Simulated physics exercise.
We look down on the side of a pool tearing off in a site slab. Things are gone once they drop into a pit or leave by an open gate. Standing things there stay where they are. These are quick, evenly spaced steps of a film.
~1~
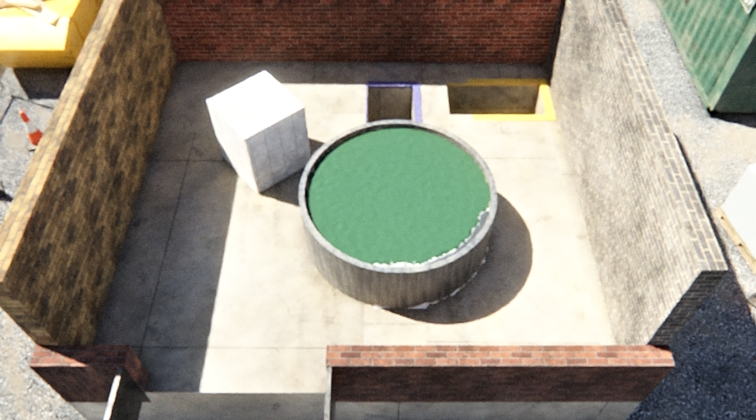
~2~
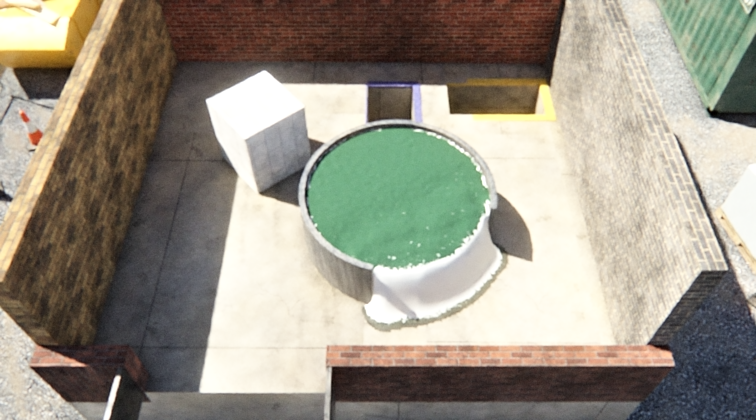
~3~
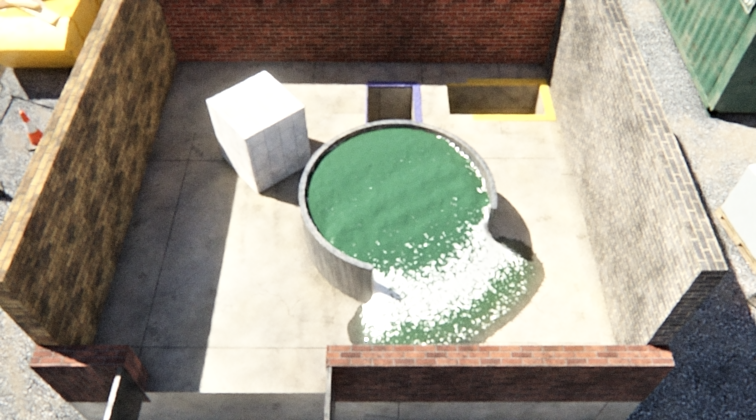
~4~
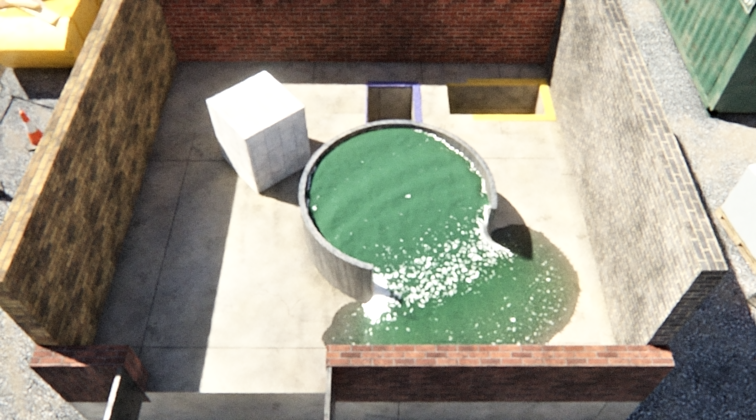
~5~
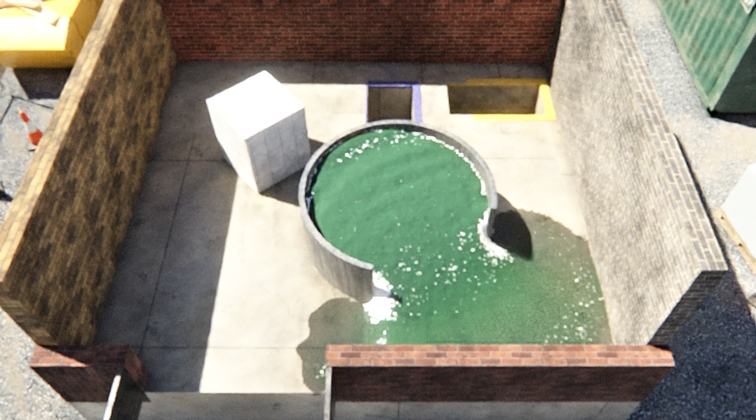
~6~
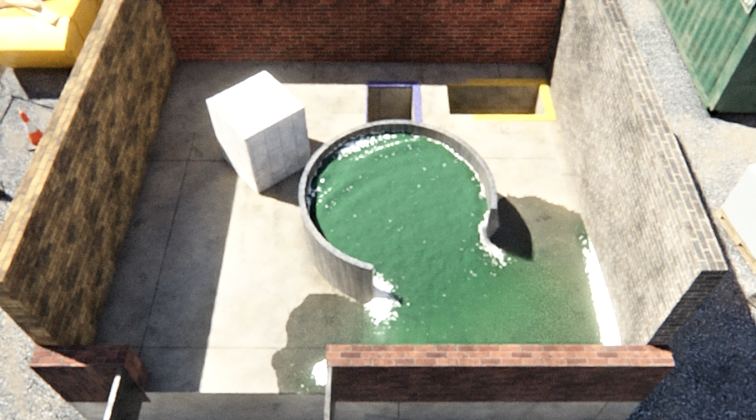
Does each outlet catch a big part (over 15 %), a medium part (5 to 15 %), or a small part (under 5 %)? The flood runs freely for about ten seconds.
Parts caught - gate: A medium part; yellow pit: A big part; blue pit: A medium part.
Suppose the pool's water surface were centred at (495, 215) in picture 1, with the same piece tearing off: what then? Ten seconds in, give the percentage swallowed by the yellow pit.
Within ten seconds the yellow pit takes 14 percent of the total.
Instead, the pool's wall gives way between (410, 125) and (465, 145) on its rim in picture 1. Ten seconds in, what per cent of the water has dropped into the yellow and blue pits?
The yellow pit gets 60 per cent and the blue pit 8 per cent.
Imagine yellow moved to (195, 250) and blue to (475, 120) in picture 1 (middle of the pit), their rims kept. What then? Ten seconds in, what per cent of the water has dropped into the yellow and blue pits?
Measured shares in per cent - yellow 15, blue 25.
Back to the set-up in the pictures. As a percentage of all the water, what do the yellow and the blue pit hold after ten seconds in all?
Approximate shares: 38 per cent and 8 per cent.
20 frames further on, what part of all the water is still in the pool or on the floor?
My figure is close to 86 percent.
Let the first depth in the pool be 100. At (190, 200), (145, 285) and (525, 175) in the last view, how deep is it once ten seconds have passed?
Taking the places in turn, I get roughly 6, 4 and 6 percent.
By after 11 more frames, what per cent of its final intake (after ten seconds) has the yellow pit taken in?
My estimate: Close to 0 per cent.
A moment on, water covers 25 % of the floor; the gate 0 %, the yellow pit 0 %, the blue pit 0 %.
Next, water covers 45 % of the floor; the gate 1 %, the yellow pit 0 %, the blue pit 0 %.
Then, water covers 65 % of the floor; the gate 2 %, the yellow pit 11 %, the blue pit 1 %.
Later, water covers 85 % of the floor; the gate 5 %, the yellow pit 27 %, the blue pit 3 %.
In the end, water covers 95 % of the floor; the gate 8 %, the yellow pit 38 %, the blue pit 7 %.
